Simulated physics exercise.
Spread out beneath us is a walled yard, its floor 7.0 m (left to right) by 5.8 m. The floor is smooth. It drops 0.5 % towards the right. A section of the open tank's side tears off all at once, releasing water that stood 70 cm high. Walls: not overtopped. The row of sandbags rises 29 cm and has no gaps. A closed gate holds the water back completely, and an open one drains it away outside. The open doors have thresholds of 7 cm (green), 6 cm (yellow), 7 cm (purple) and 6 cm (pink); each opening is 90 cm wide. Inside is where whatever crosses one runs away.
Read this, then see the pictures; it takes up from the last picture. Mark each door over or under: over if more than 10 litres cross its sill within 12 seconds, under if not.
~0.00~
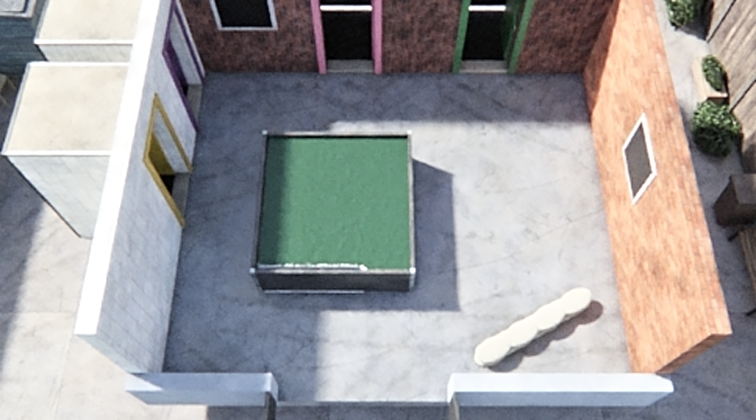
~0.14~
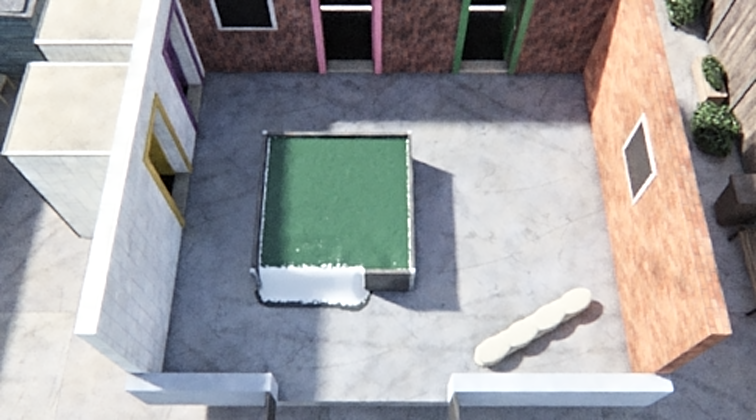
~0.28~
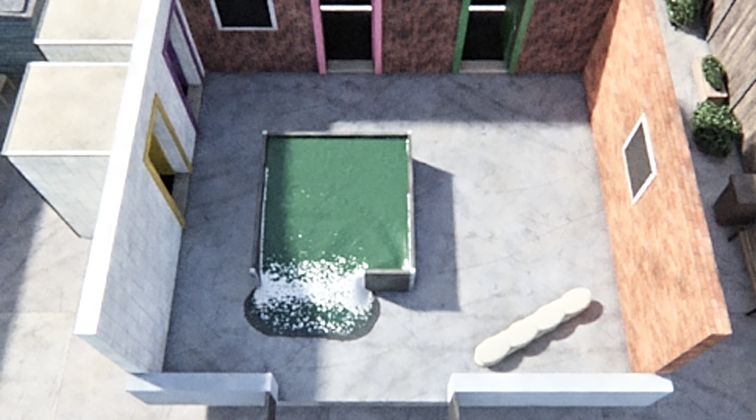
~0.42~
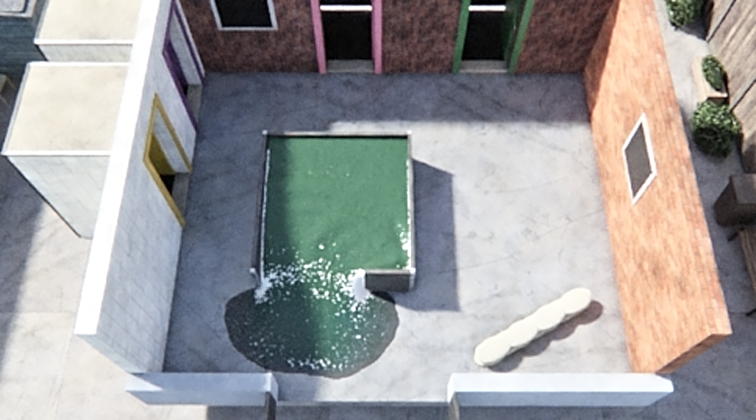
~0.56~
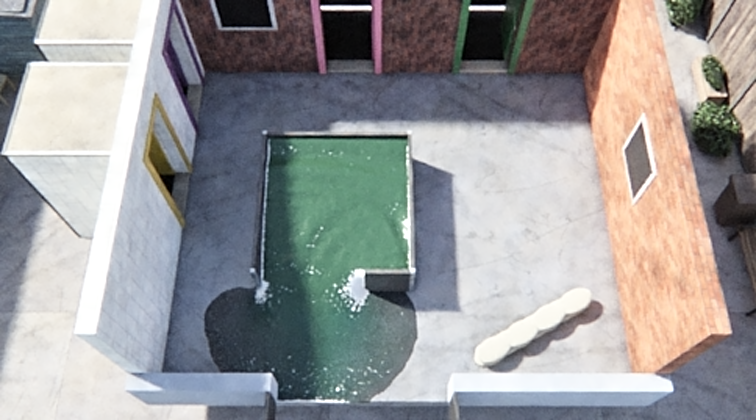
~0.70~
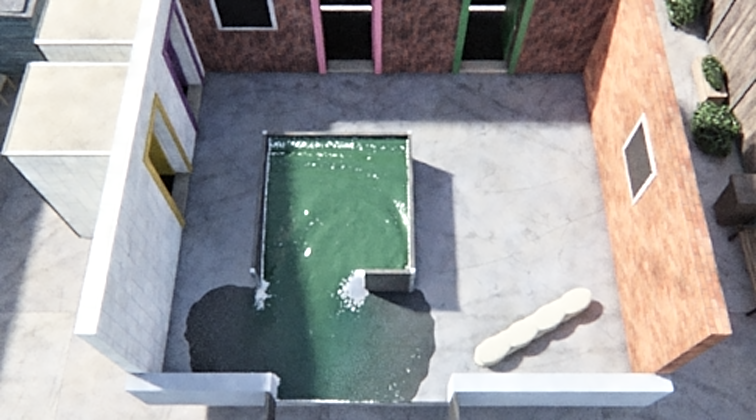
Marks: Green door: Under; yellow door: Under; purple door: Over; pink door: Under.
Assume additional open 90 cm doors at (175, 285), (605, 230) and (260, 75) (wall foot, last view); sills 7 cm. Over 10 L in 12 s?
In turn: Beyond it, short of it, beyond it.
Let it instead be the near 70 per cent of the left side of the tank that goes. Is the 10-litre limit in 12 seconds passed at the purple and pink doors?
Compared with that limit, purple goes higher while pink falls short.
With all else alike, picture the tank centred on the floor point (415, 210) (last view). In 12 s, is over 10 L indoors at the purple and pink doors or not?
Well, purple ends up inside the mark and pink ends up inside the mark.
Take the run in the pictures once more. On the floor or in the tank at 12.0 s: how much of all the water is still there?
Still there: Roughly 38 %.
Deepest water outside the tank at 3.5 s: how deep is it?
I'd say near 26 centimetres.
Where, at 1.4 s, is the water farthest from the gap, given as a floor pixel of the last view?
(490, 385).
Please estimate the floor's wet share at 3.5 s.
Close to 35 in a hundred.
After 1.4 s water covers 15 % of the floor and is deepest (44 cm) near (259, 384); green door not reached, yellow door not reached, purple door not reached, pink door not reached.
After 2.2 s water covers 20 % of the floor and is deepest (46 cm) near (161, 384); green door not reached, yellow door not reached, purple door not reached, pink door not reached.
After 3.5 s water covers 35 % of the floor and is deepest (26 cm) near (173, 384); green door not reached, yellow door 5 cm at the sill, 0 L in, purple door 3 cm at the sill, 0 L in, pink door not reached.
After 7.0 s water covers 55 % of the floor and is deepest (14 cm) near (173, 384); green door 2 cm at the sill, 0 L in, yellow door 4 cm at the sill, 0 L in, purple door 10 cm at the sill, 31 L in, pink door 5 cm at the sill, 0 L in.
After 12.0 s water covers 70 % of the floor and is deepest (8 cm) near (579, 96); green door 2 cm at the sill, 0 L in, yellow door 6 cm at the sill, 3 L in, purple door 5 cm at the sill, 38 L in, pink door 5 cm at the sill, 1 L in.
